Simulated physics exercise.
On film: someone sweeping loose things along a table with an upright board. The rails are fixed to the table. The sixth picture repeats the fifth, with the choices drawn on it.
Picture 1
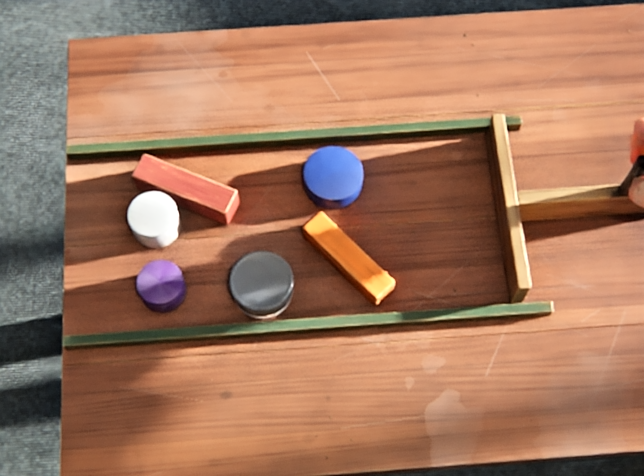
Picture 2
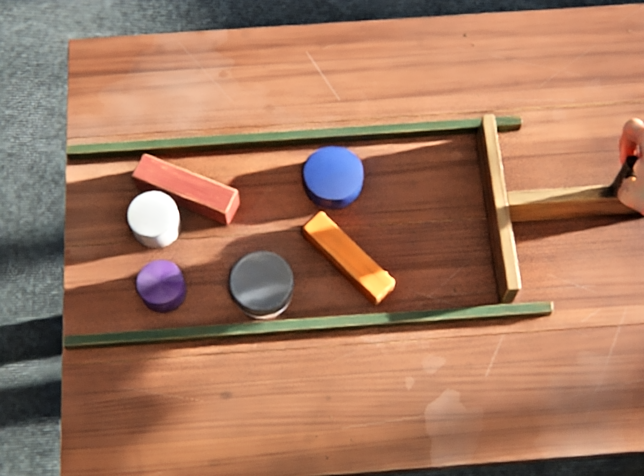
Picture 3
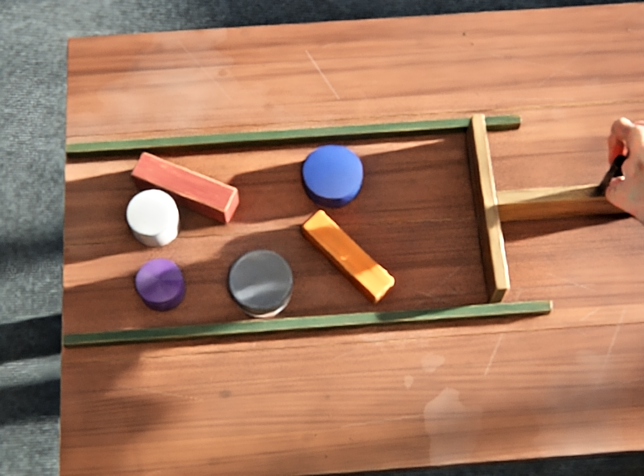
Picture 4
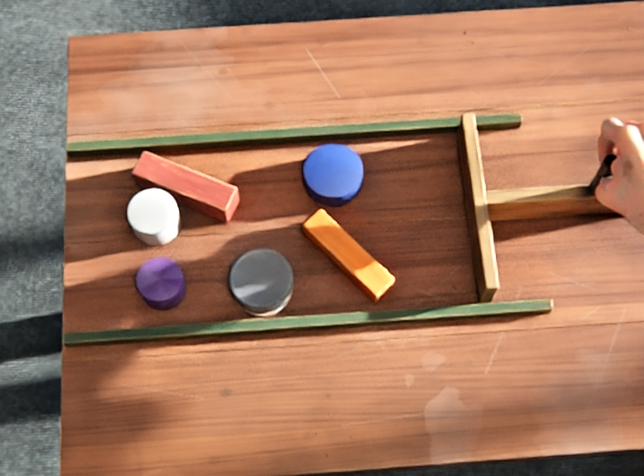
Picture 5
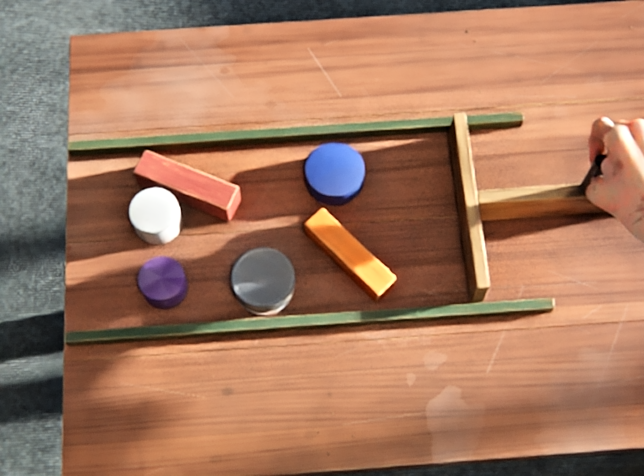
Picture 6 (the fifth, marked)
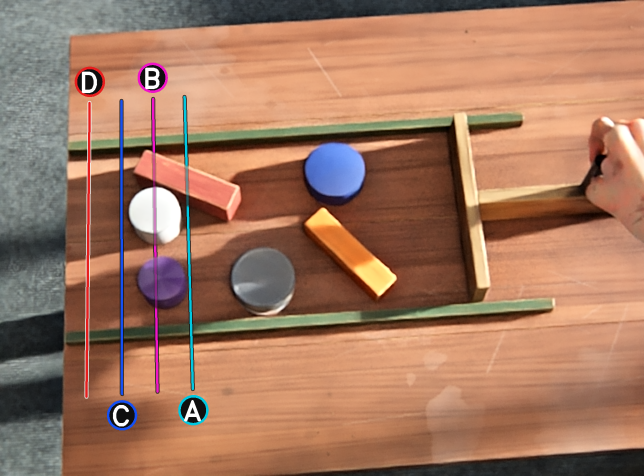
The video shows a hand sliding an upright wooden board a short way left along a table between two green rails, while the round tins, red bar and orange stick lying to its left stay essentially still.
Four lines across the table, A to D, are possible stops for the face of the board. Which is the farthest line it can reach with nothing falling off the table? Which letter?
At A, and not beyond.
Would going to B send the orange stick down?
By then, no.
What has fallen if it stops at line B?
It is the purple tin.
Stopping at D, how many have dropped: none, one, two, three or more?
By then, three or more.
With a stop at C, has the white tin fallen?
Yes.
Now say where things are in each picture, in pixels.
The first frame shows board (511, 198); white tin (155, 220); red bar (186, 189).
The second frame shows board (501, 199); grey tin (262, 285).
The third frame shows board (490, 198); orange stick (347, 258).
The fourth frame shows board (480, 198); white tin (155, 218).
The fifth frame shows board (471, 197); grey tin (264, 281); purple tin (163, 283); orange stick (349, 256).
On the marked copy, A at (188, 235); B at (155, 237); C at (122, 239); D at (88, 242).
Taking A. A third of the way, board (369, 204); blue tin (328, 175); orange stick (329, 250).
Two thirds of the way, board (266, 211); purple tin (152, 283); red bar (182, 189).
When it is over, board (189, 216); purple tin (77, 282); white tin (106, 243); nothing has fallen.
As for the rest, B drops the purple tin; C drops the white tin, red bar, grey tin and purple tin; D drops the white tin, red bar, grey tin, purple tin and blue tin.
